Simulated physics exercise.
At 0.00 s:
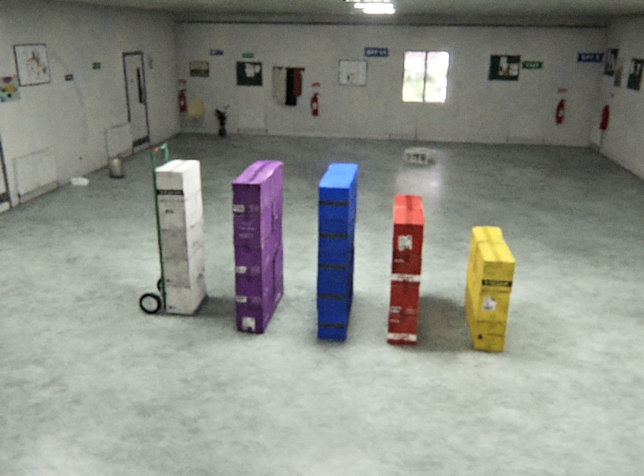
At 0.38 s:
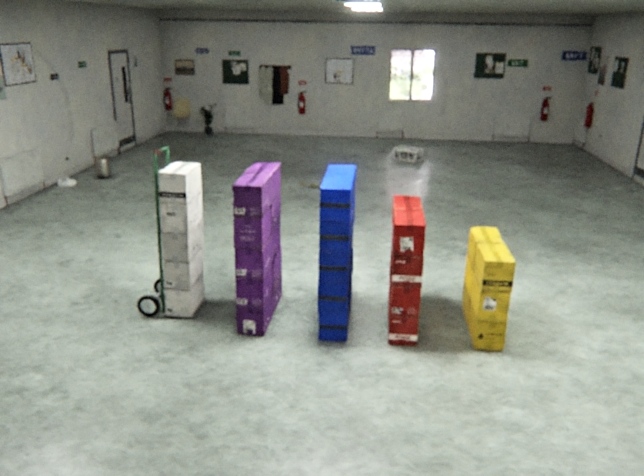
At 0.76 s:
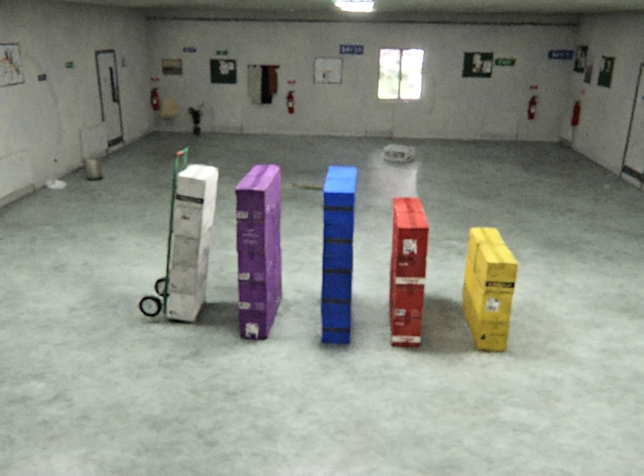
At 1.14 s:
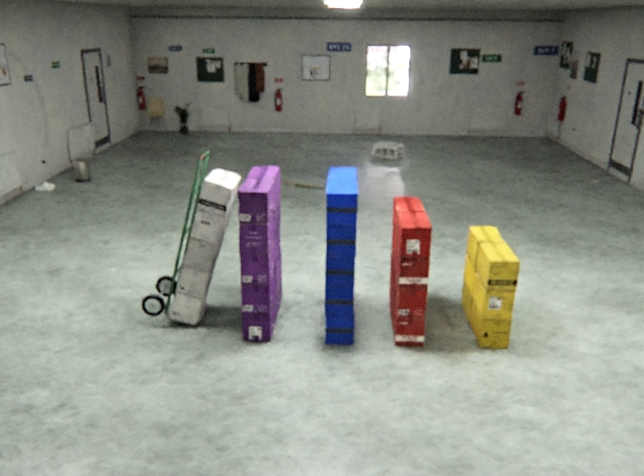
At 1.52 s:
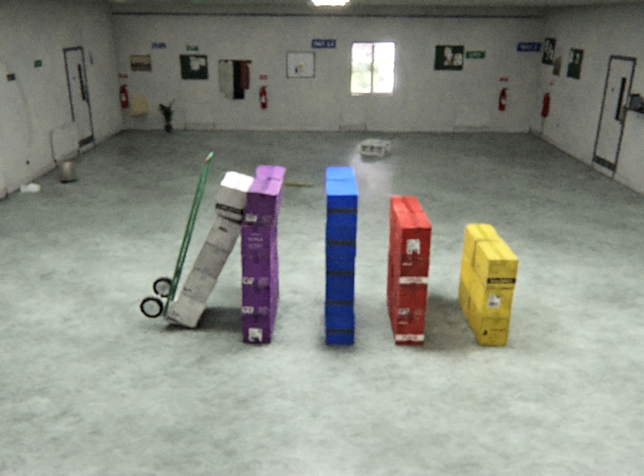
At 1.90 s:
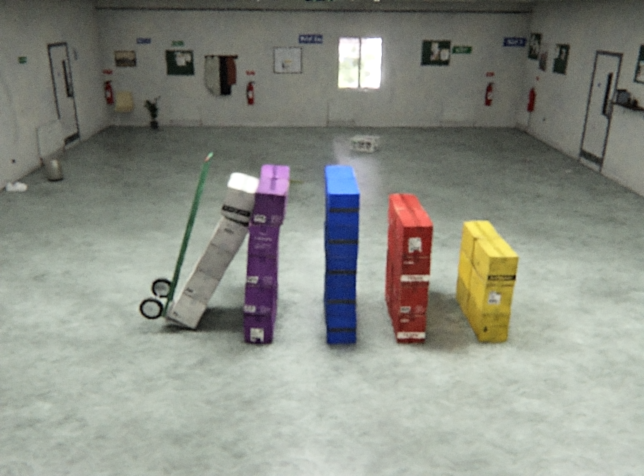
Sack truck tilting forward in a large hall, its white carton pile leaning right against the purple stack beside blue, red and yellow.
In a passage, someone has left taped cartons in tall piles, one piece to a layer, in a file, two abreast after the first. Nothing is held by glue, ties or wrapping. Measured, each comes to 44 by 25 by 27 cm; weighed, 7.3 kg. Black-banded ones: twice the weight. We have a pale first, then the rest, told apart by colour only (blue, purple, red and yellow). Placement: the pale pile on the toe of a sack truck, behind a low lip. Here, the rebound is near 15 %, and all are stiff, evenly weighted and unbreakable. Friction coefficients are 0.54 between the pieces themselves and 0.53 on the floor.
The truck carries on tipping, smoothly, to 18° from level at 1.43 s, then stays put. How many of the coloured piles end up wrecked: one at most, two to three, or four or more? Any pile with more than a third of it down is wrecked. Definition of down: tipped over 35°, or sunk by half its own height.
Four or more.
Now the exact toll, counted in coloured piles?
Count: 4.
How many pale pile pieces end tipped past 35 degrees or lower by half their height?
The number you get is 5.
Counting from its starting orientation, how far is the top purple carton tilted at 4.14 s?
About 40 degrees.
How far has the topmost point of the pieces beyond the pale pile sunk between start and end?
I make it close to 60 cm.
Around 2.96 s, 5 of the pale pile down; none of the 34 other cartons down, 13 disturbed; top purple carton tipped 17°; top blue carton tipped 5°.
Around 3.70 s, 5 of the pale pile down; 9 of the 34 other cartons down; top purple carton tipped 32°, 30 cm lower; top blue carton tipped 24°.
Around 4.14 s, 5 of the pale pile down; 24 of the 34 other cartons down; top purple carton tipped 40°, 51 cm lower; top blue carton tipped 23°, 30 cm lower.
Around 4.68 s, 5 of the pale pile down; 31 of the 34 other cartons down; top red carton on its side; top yellow carton on its side.
Finally (6.3 s), 5 of the pale pile down; 31 of the 34 other cartons down; top yellow carton on its side; top red carton on its side. Wrecked, blue, purple, red and yellow. Seen by the last camera, middles, top yellow carton near (623, 320).
